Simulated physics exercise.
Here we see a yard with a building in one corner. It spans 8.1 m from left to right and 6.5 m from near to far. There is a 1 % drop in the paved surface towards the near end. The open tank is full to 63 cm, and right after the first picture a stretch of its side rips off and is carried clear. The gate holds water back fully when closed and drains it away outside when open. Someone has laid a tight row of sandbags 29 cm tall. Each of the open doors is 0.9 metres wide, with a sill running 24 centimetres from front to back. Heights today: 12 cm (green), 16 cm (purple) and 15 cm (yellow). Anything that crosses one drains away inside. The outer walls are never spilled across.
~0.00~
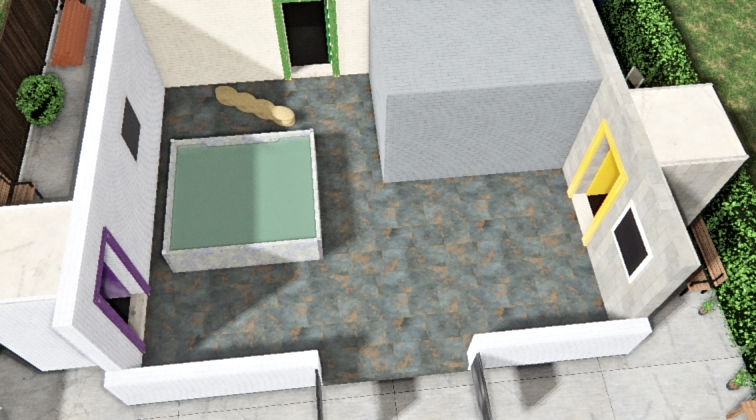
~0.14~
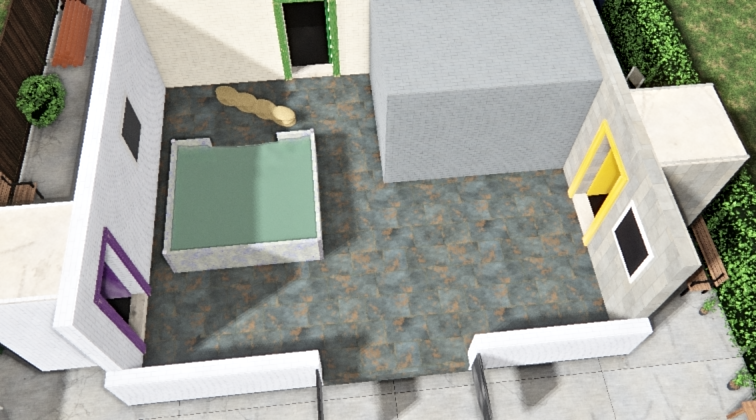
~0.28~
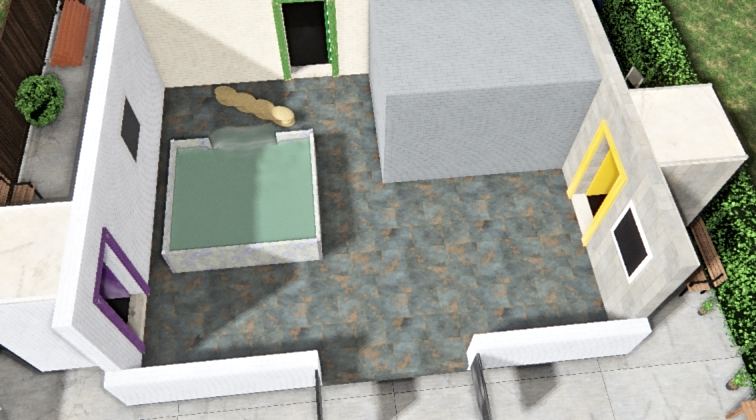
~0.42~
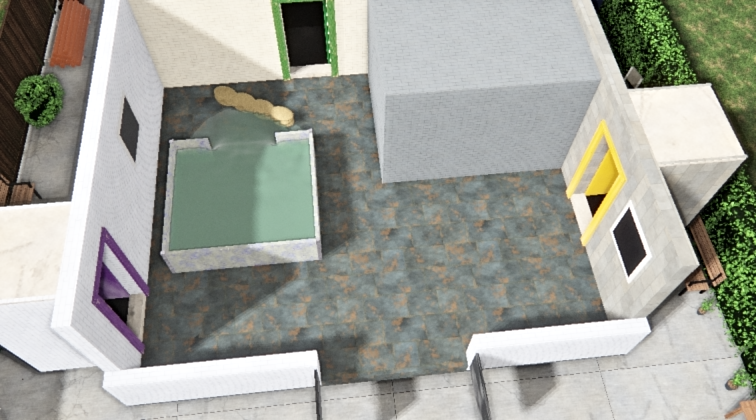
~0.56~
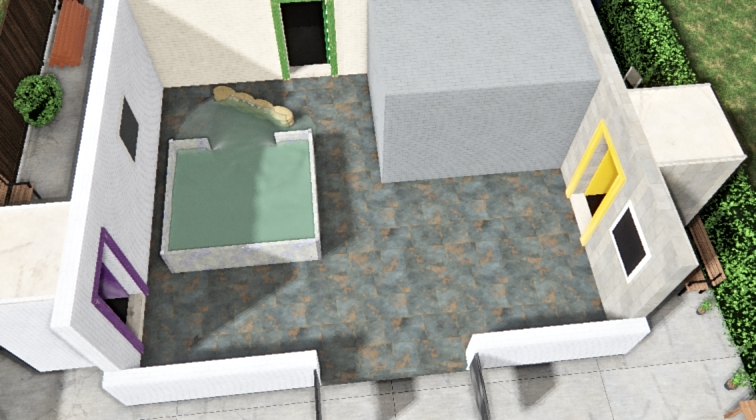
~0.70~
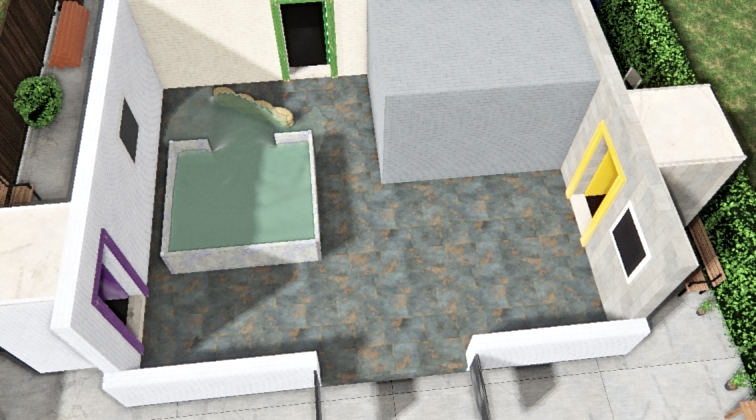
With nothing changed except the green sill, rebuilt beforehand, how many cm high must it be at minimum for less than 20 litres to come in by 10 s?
At least 11.5 cm or so.
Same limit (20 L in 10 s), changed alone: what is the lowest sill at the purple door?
Roughly 6.0 cm at purple.
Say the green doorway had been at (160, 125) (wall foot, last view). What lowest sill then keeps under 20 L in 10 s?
Roughly 37 cm.
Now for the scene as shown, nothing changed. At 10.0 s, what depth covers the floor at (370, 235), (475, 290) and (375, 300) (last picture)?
Roughly 3, 3 and 8 cm, in turn.
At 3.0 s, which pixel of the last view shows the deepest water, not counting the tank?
Near (163, 101).
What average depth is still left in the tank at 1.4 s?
The average depth is some 47 cm.
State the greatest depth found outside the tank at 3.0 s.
It gets to close to 42 centimetres there.
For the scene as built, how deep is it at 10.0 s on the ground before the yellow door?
Roughly 0.0 cm deep.
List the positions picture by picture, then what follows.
In the first frame, still water, 63 cm deep, in the open tank at (243, 191); the green door at (309, 43) is dry.
In the second frame, the gap is on the far side, the front 0.3 m out at a hidden place; the back of the open tank holds 63 cm.
In the third frame, the gap is on the far side, the front 0.8 m out at (226, 129); the back of the open tank holds 63 cm.
In the fourth frame, the front is at (225, 111), 1.3 m from the gap on the far side; 2.0 m2 of floor is wet, 63 cm left at the back.
In the fifth frame, water pours out on the far side and has run 1.6 m, to (211, 101); about 8 cm deep outside, 63 cm at the back.
In the sixth frame, the front is at (203, 90), 2.0 m from the gap on the far side; 3.3 m2 of floor is wet, 62 cm left at the back; 1.0 m in a straight line remain to the green door at (307, 44).
After 1.4 s water covers 20 % of the floor, deepest (52 cm) near (164, 89); it has not reached the green door.
After 3.0 s water covers 35 % of the floor, deepest (42 cm) near (163, 101); 12 cm at the green door, 0 litres in over its 12 cm sill.
After 10.0 s water covers 80 % of the floor, deepest (18 cm) near (139, 386); 9 cm at the green door, 15 litres in over its 12 cm sill.
At the green door as built, the water arrived by 1.8 s and peaked near 15 cm at 6.6 s.
Run again over the same 10 s with other heights there, 37 litres in over 9.5 cm, 12 litres over 12.5 cm. The limit of 20 litres is kept from about 11.5 cm up.
